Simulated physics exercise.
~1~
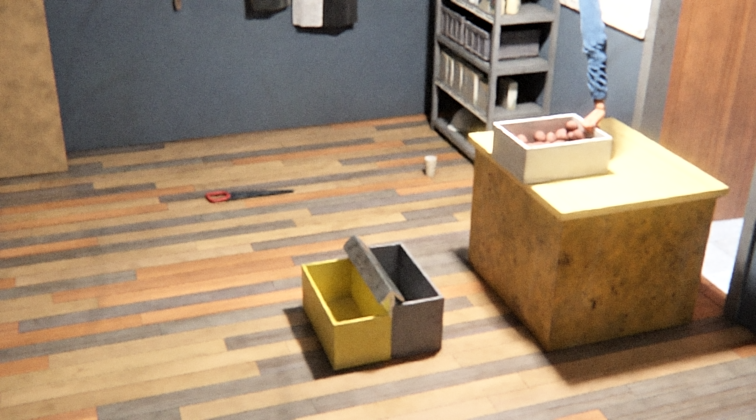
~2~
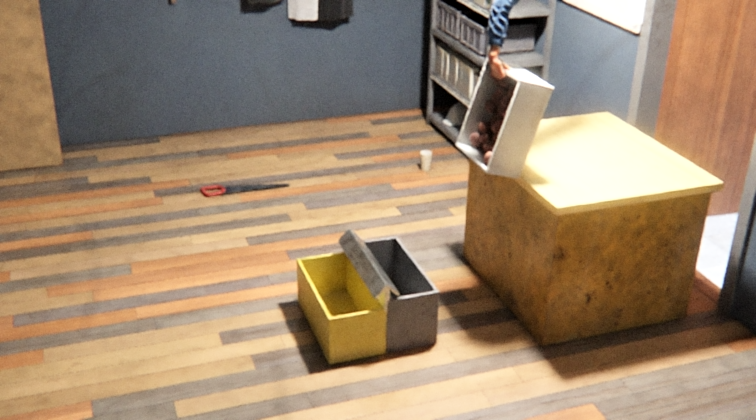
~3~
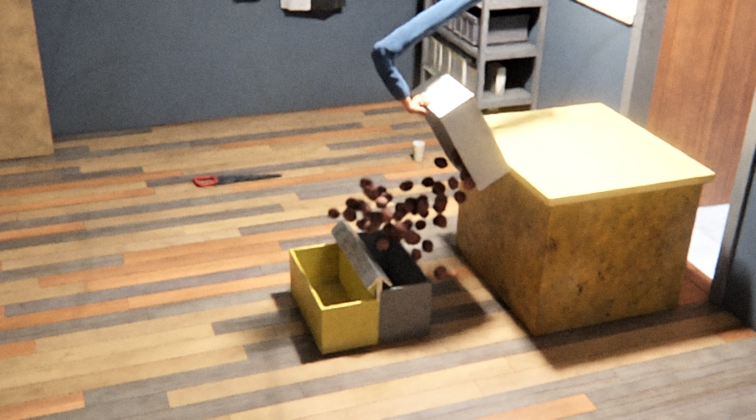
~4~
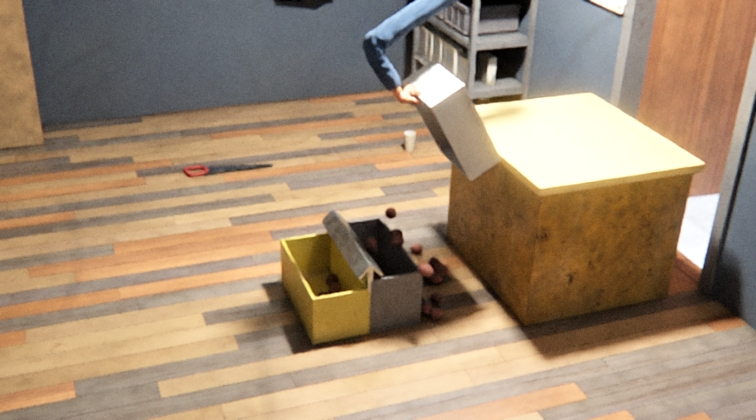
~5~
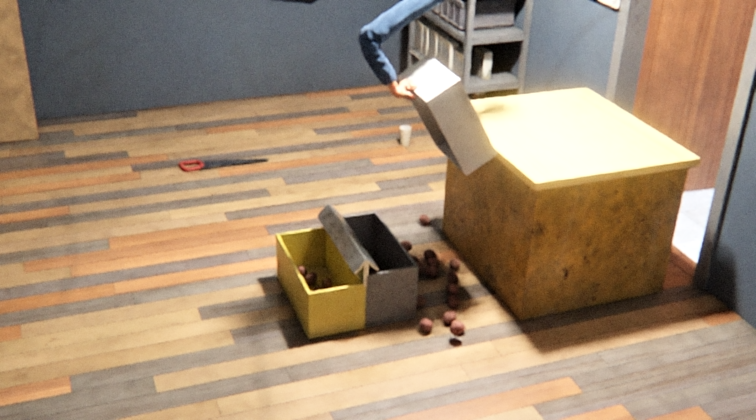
A white tote tips off a bench, spilling red potatoes into two bins and onto the floor.
